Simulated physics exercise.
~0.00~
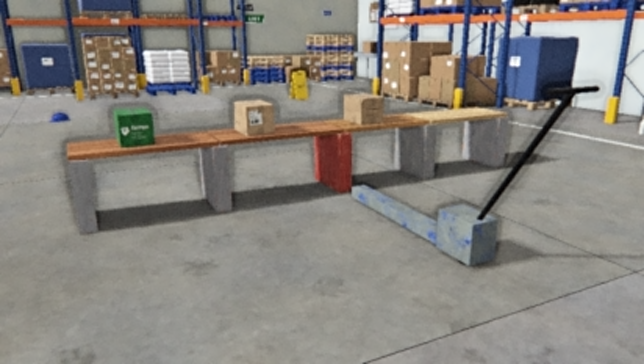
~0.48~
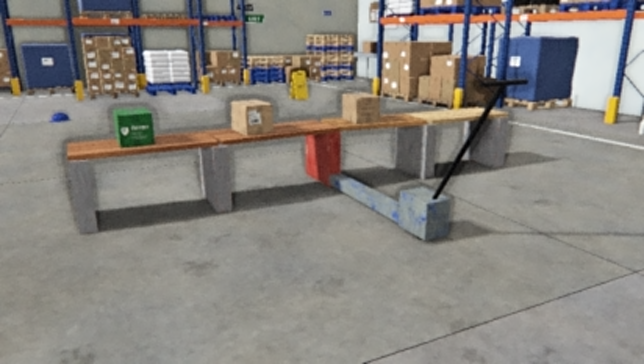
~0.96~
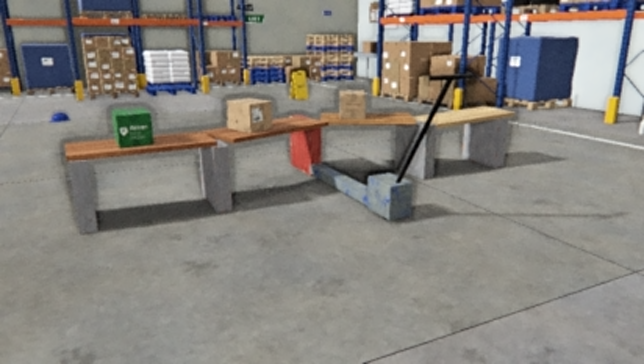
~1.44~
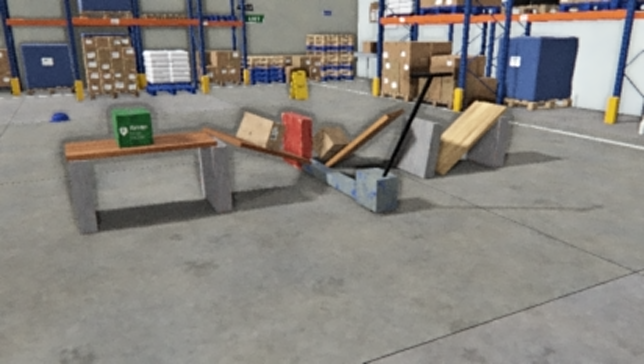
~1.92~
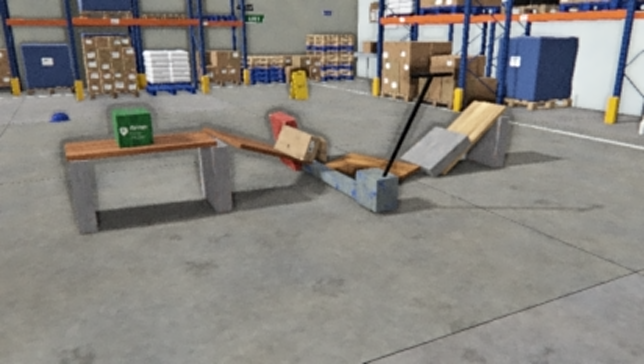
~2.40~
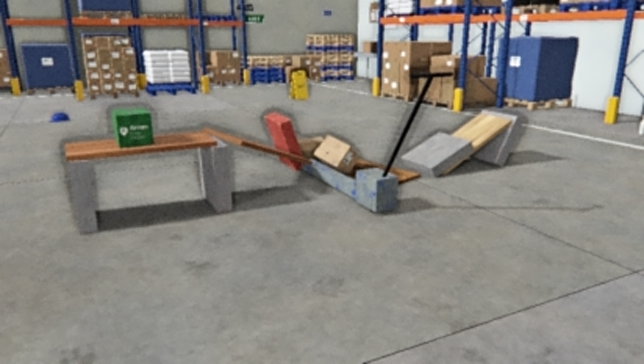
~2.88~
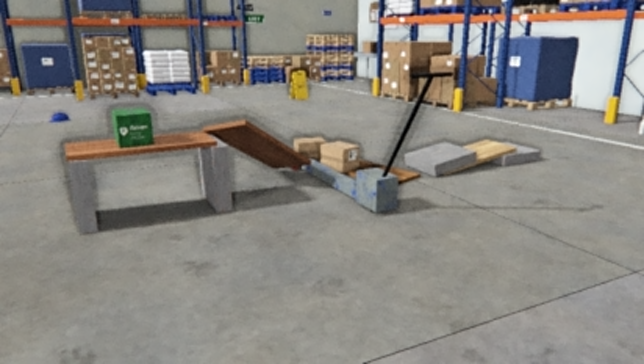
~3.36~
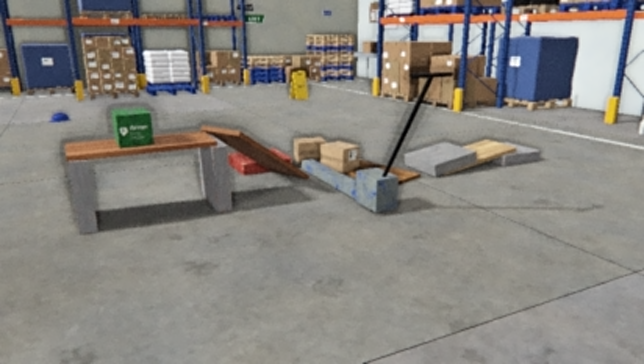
A low blue-grey jack with a black handle pushed the red upright of a makeshift rack leftward and stopped, then boards, cartons and uprights tumbled around it, the red block toppling last, while the green carton stayed on its standing left section.
